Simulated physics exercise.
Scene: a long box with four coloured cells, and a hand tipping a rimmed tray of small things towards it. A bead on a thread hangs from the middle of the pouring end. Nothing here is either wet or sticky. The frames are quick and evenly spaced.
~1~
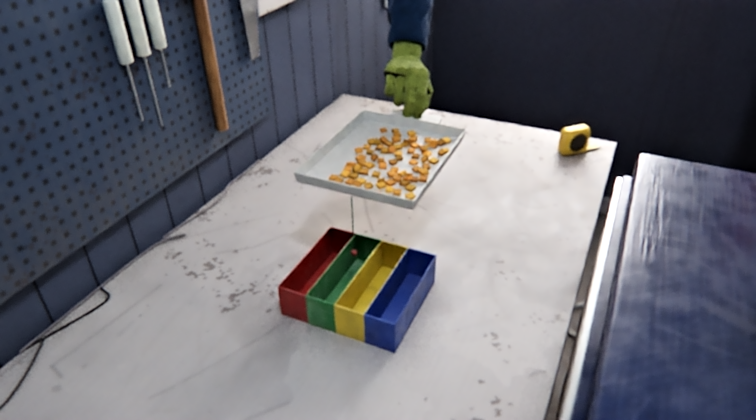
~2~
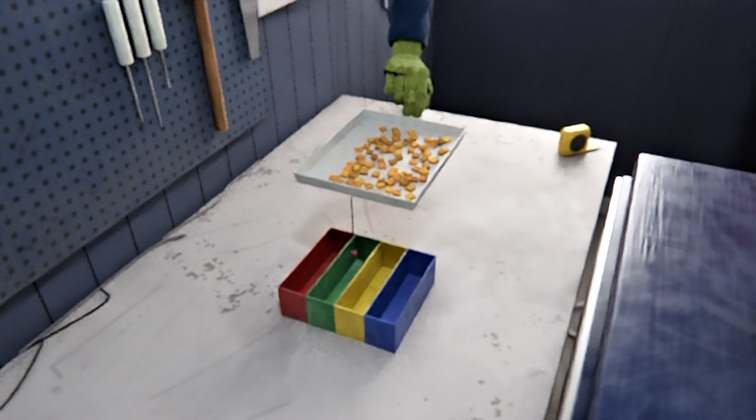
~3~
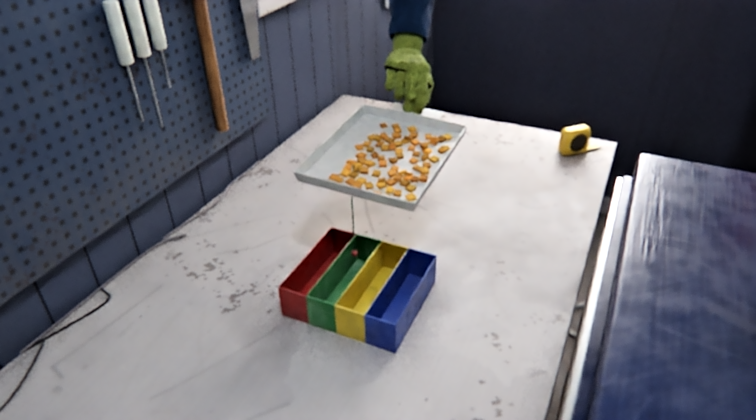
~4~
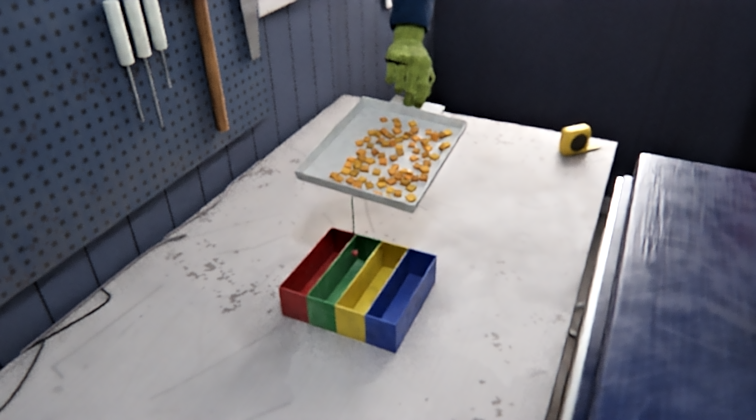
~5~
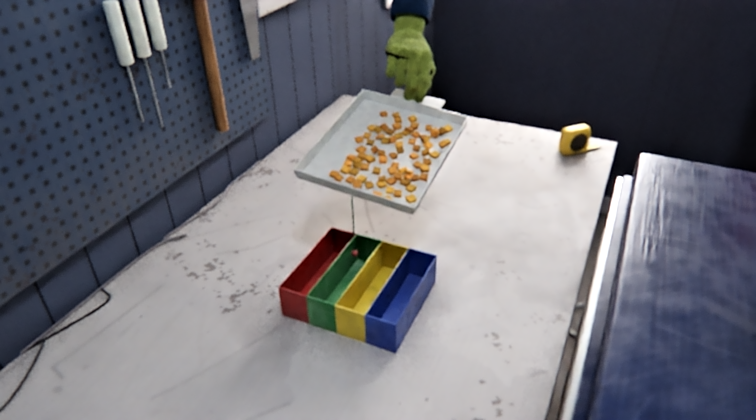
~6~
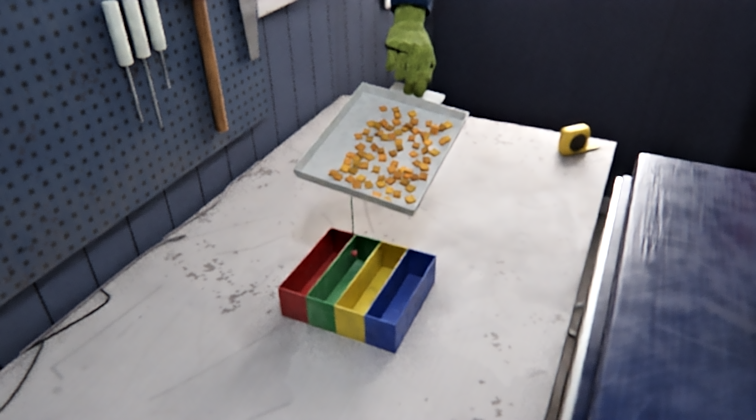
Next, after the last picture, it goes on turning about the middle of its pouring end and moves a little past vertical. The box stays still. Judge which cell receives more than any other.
The blue cell receives the most.
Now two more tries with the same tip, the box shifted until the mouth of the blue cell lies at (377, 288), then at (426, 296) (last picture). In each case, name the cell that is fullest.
Try 1 - blue; try 2 - the yellow cell.
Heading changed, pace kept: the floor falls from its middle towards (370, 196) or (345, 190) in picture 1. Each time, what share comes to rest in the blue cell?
For the first it's near 40 %, for the second near 0 %.
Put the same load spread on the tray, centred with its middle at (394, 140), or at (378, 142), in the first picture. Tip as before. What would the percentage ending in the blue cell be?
Roughly 70 % and then 70 %.
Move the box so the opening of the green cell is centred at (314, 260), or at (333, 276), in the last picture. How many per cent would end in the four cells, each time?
In order: 20 percent, then 80 percent.
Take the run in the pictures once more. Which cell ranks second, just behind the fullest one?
The yellow one.
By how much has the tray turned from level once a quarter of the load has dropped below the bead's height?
Roughly 105 degrees of turn.
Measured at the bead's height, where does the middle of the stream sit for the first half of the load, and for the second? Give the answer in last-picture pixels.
The early half goes through (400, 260), the late half through (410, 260).
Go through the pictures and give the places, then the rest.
In the first frame, corners of the pouring end (296, 172) and (413, 199), level; middle of the load (393, 162), cereal squares; bead on its thread (354, 253); red cell (293, 302); green cell (321, 311); yellow cell (350, 321); blue cell (380, 331).
In the second frame, corners of the pouring end (296, 172) and (413, 200), level; middle of the load (393, 162).
In the third frame, corners of the pouring end (297, 171) and (413, 201), tipped barely, lowest at the right corner; middle of the load (393, 161).
In the fourth frame, corners of the pouring end (297, 170) and (413, 204), tipped a little, lowest at the right corner; middle of the load (394, 158).
In the fifth frame, corners of the pouring end (296, 169) and (413, 206), tipped a little, lowest at the right corner; middle of the load (394, 156).
In the sixth frame, corners of the pouring end (296, 168) and (413, 208), tipped a little, lowest at the right corner; middle of the load (393, 154); red cell (293, 303); green cell (321, 312); yellow cell (350, 321); blue cell (380, 331).
Just after the last frame, tray tipped steeply; every one on the tray.
A moment on, tray tipped right over; almost all on the tray; about a tenth in the blue cell; just a few falling or outside the box.
Further on, tray tipped past a quarter turn; roughly two thirds in the blue cell; roughly a quarter in the yellow cell; about a tenth falling or outside the box.
When it is over, tray tipped past a quarter turn; roughly two thirds in the blue cell; roughly a quarter in the yellow cell; not one in the green cell; not one in the red cell; about a tenth outside the box.
